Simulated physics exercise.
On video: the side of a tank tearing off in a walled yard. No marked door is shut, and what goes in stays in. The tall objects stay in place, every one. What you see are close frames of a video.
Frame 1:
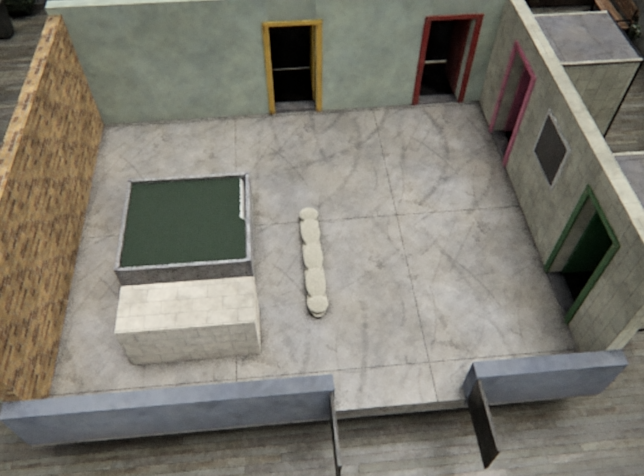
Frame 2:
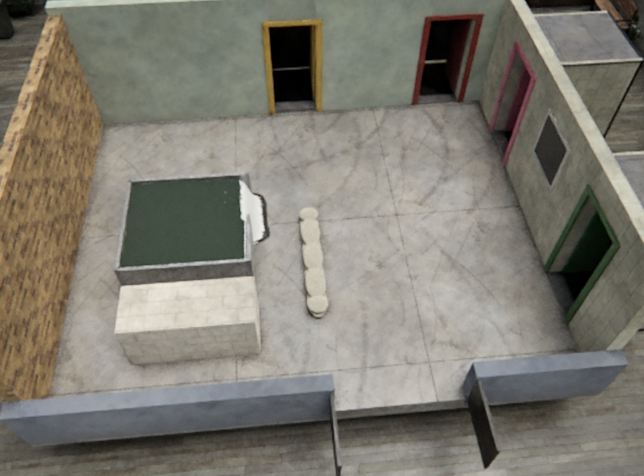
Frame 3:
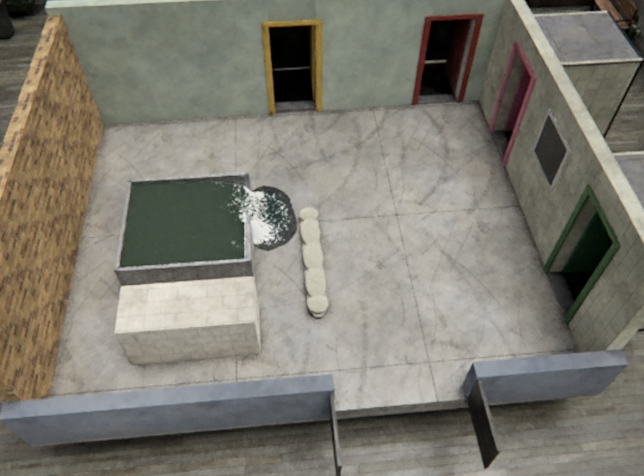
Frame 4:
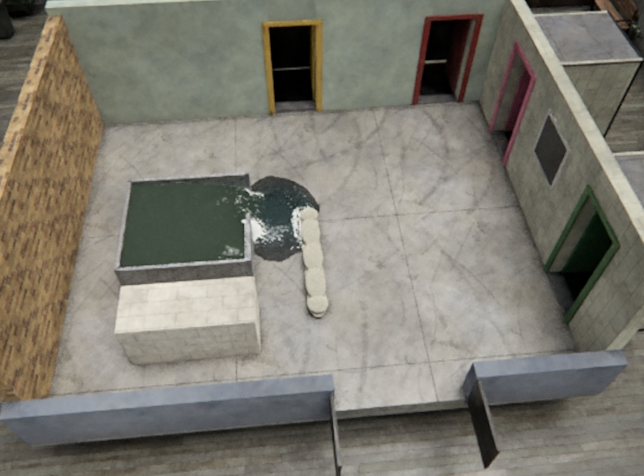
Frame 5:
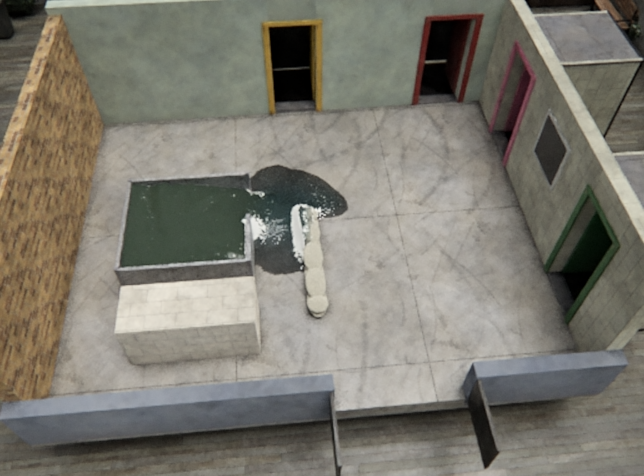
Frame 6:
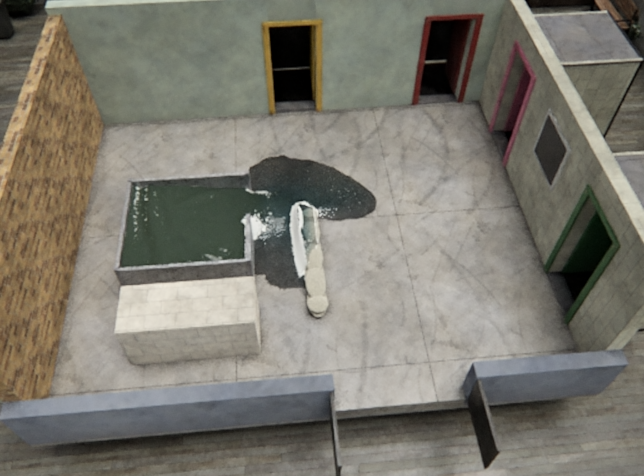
Dark green water pours from the tank's right side and spreads around a pale, low barrier.
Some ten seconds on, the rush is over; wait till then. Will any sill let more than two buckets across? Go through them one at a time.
Yellow door: Two buckets at most. Pink door: Above two buckets. Green door: Two buckets at most. Red door: Above two buckets.
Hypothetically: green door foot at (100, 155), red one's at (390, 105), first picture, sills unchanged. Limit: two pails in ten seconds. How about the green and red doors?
Green: Falls short. Red: Exceeds the limit.
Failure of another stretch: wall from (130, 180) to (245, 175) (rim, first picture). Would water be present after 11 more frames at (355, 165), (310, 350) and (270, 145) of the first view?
Log: Point 1 unreached; point 2 unreached; point 3 inundated.
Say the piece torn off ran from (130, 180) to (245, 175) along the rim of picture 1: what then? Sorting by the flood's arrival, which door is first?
I'd go with the yellow-painted one.
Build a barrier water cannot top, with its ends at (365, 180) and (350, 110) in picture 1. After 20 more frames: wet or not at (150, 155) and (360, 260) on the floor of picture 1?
Result, in order: Bone-dry / bone-dry.
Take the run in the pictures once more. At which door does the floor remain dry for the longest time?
Result: The green one.
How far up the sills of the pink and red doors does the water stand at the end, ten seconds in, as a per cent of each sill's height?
Roughly 90 and 120 %.
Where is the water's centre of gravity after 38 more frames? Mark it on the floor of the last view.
The water centres close to (318, 225).
A moment on, water covers 20 % of the floor; the yellow door not reached, the pink door not reached, the green door not reached, the red door not reached.
Next, water covers 40 % of the floor; the yellow door wet at the sill, nothing in, the pink door wet at the sill, nothing in, the green door not reached, the red door wet at the sill, nothing in.
Then, water covers 55 % of the floor; the yellow door wet at the sill, nothing in, the pink door over two buckets in, the green door not reached, the red door under two buckets in.
Later, water covers 70 % of the floor; the yellow door wet at the sill, nothing in, the pink door over two buckets in, the green door wet at the sill, nothing in, the red door over two buckets in.
In the end, water covers 80 % of the floor; the yellow door wet at the sill, nothing in, the pink door far over two buckets in, the green door under two buckets in, the red door far over two buckets in.
